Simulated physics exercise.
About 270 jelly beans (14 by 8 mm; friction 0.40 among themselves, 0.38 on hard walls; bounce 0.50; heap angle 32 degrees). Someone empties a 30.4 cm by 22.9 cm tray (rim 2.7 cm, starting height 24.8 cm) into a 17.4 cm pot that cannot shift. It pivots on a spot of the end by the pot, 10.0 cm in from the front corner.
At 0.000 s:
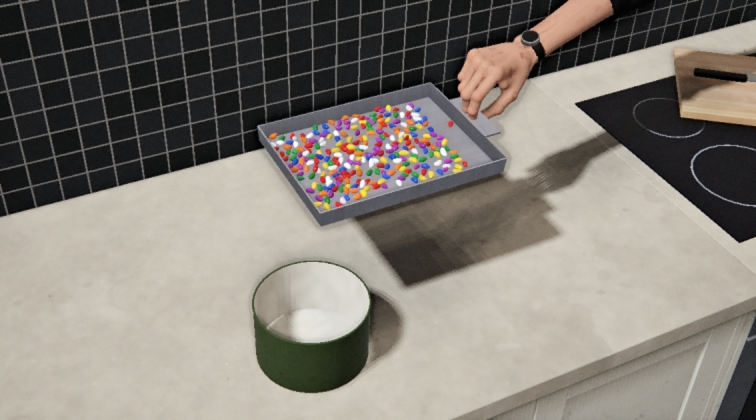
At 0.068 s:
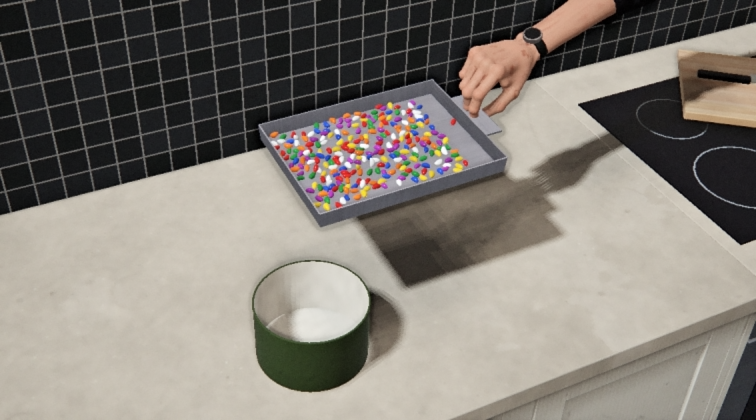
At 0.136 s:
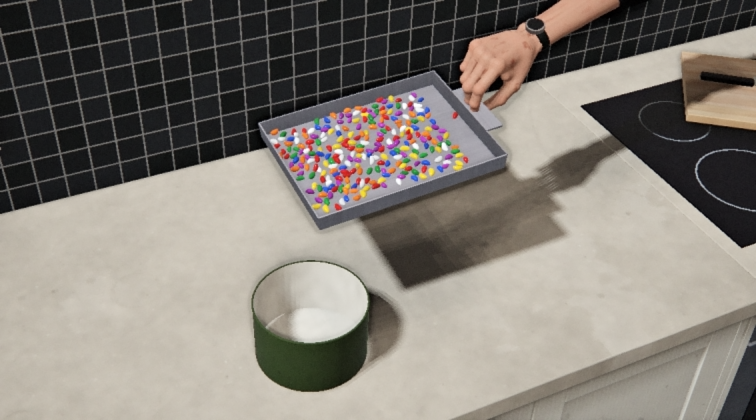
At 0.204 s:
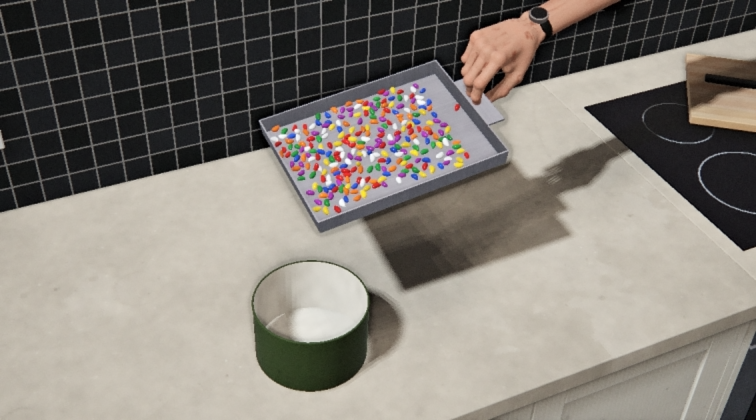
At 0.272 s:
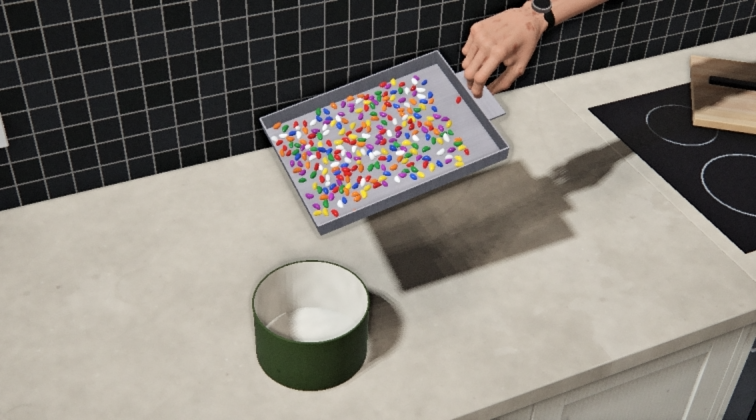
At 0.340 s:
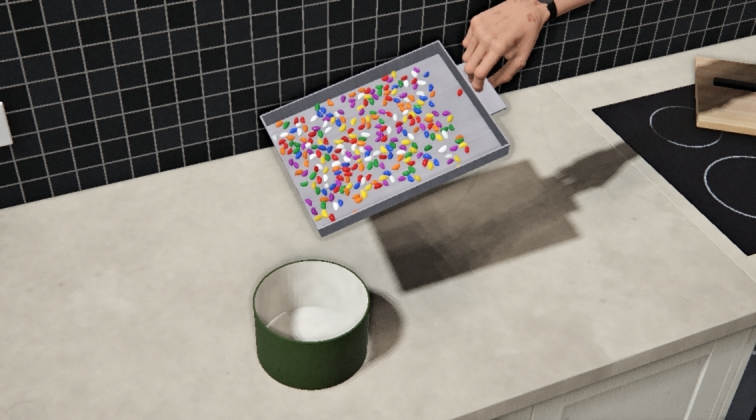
A pale stone kitchen counter against a black tiled wall is seen from above at an angle, with a dark cooktop and a wooden board at the right. A hand wearing a dark watch grips the tab of a grey tray of multicoloured jelly beans above a green pot with a white interior. The hand tilts the tray gradually, lowering its front-left corner relative to the rest, while the beans shift slightly leftward.
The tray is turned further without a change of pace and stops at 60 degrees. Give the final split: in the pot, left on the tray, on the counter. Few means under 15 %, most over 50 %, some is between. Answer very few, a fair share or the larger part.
Pot a fair share, tray the larger part, counter very few.
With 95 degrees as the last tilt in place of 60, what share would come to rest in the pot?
Then about 95 per cent.
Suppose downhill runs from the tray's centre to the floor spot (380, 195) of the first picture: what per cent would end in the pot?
Some 5 per cent.
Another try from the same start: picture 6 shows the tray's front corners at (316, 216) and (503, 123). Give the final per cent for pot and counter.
Pot 0, counter 5.
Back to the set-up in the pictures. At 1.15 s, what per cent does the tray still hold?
Some 90 per cent of the load.
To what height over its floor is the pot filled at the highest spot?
Some 1.0 cm.
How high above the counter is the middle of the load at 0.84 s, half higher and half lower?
Roughly 28 cm.
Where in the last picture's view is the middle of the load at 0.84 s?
Around (340, 182).
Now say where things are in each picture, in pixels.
The first picture shows tray tilt 0 degrees, front corners at (321, 212) and (505, 157); middle of the pieces at (369, 155); pot at (312, 300).
The second picture shows tray tilt 1 degrees, front corners at (321, 213) and (505, 157); middle of the pieces at (370, 154).
The third picture shows tray tilt 5 degrees, front corners at (319, 217) and (506, 154), lowest corner left front; middle of the pieces at (370, 152).
The fourth picture shows tray tilt 10 degrees, front corners at (319, 221) and (507, 150), lowest corner left front; middle of the pieces at (370, 149).
The fifth picture shows tray tilt 14 degrees, front corners at (319, 224) and (507, 147), lowest corner left front; middle of the pieces at (370, 147).
The sixth picture shows tray tilt 19 degrees, front corners at (319, 227) and (508, 143), lowest corner left front; middle of the pieces at (362, 139); pot at (311, 299). The tray's pace is about 70 degrees a second.
Then, at 0.64 s, tilt 39 degrees; the tray holds 100 %, the pot 0 %.
After 0.84 s, tilt 53 degrees; the tray holds 100 %, the pot 0 %.
After 1.15 s, tilt 60 degrees; the tray holds 90 %, the pot 5 %.
In the end, at 3.4 s, pot 25 %, tray 75 %, counter 0 %.
